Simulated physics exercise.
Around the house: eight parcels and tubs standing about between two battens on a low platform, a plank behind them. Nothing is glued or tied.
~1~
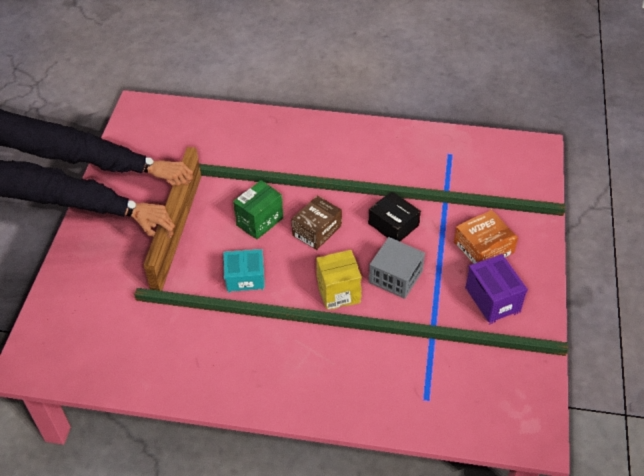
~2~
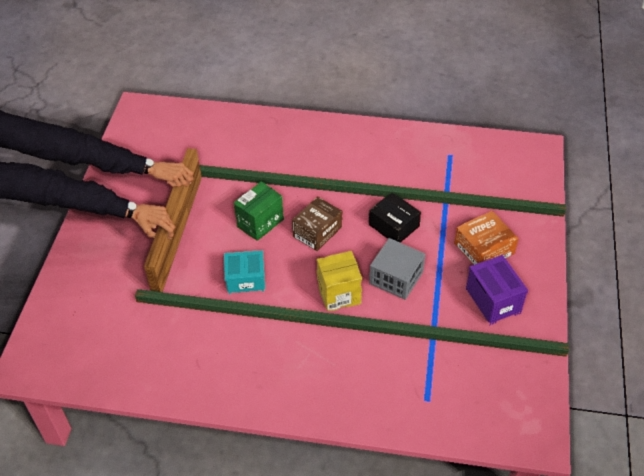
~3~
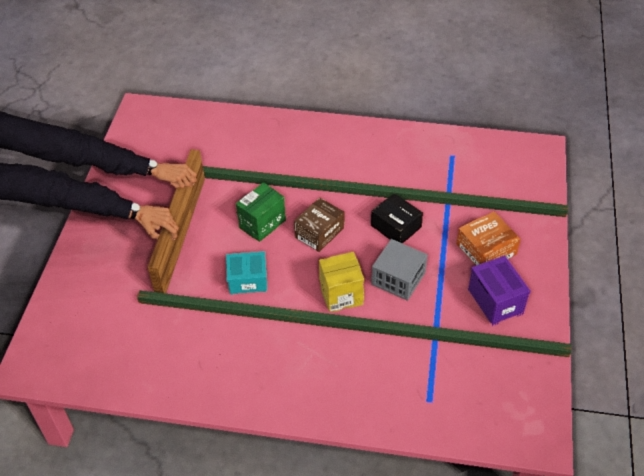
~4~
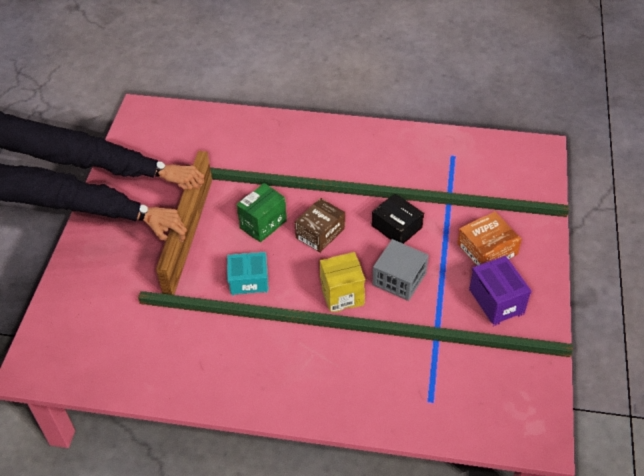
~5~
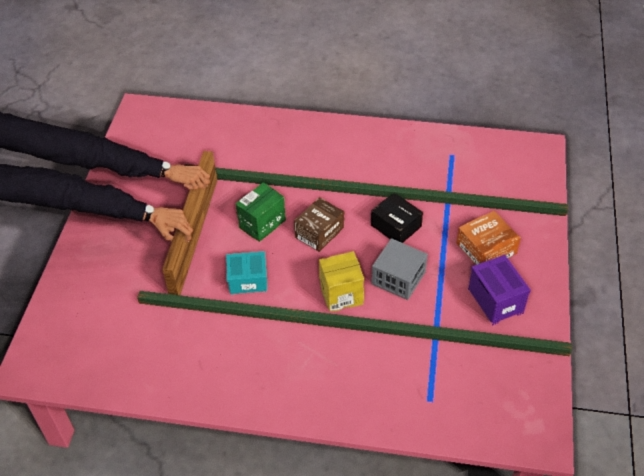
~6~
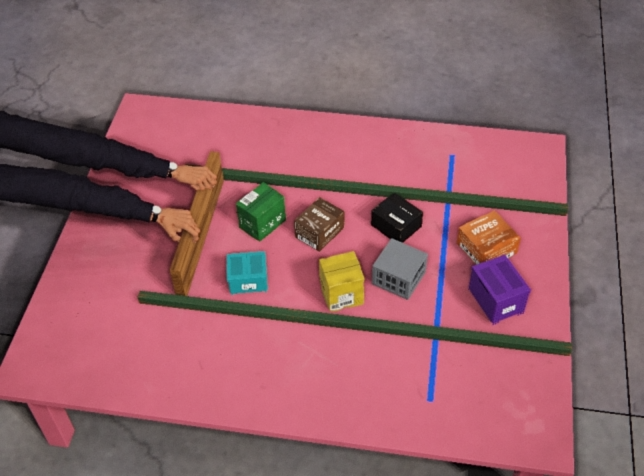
On a low pink table, two hands slide a wooden plank slightly right toward eight still boxes.
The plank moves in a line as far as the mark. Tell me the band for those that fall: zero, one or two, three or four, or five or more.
In the end the number that fall off is zero.
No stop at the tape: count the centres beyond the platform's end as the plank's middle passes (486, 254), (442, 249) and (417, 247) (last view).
Place by place, 2, 0 and 0.
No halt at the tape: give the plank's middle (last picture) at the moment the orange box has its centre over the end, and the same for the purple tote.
For the orange box at (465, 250), for the purple tote at (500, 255).
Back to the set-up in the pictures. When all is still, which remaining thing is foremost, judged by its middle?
It is the orange box.
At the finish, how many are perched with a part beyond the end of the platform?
That would be 1.
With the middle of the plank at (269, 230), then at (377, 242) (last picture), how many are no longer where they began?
At the one place 3, at the other 7.
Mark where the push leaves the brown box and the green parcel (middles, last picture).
The brown box at (493, 233), the green parcel at (461, 226).
A little later, none off yet; purple tote at rest near (498, 290); orange box at rest near (488, 240); grey crate at rest near (400, 269).
Next, none off yet; purple tote at rest near (498, 290); orange box at rest near (488, 240); grey crate shifted a little near (413, 269).
Later still, none off yet; purple tote at rest near (499, 290); orange box shifted about its own width near (523, 251); grey crate shifted about its own width near (447, 268).
When it is over, the number that fall off is zero.
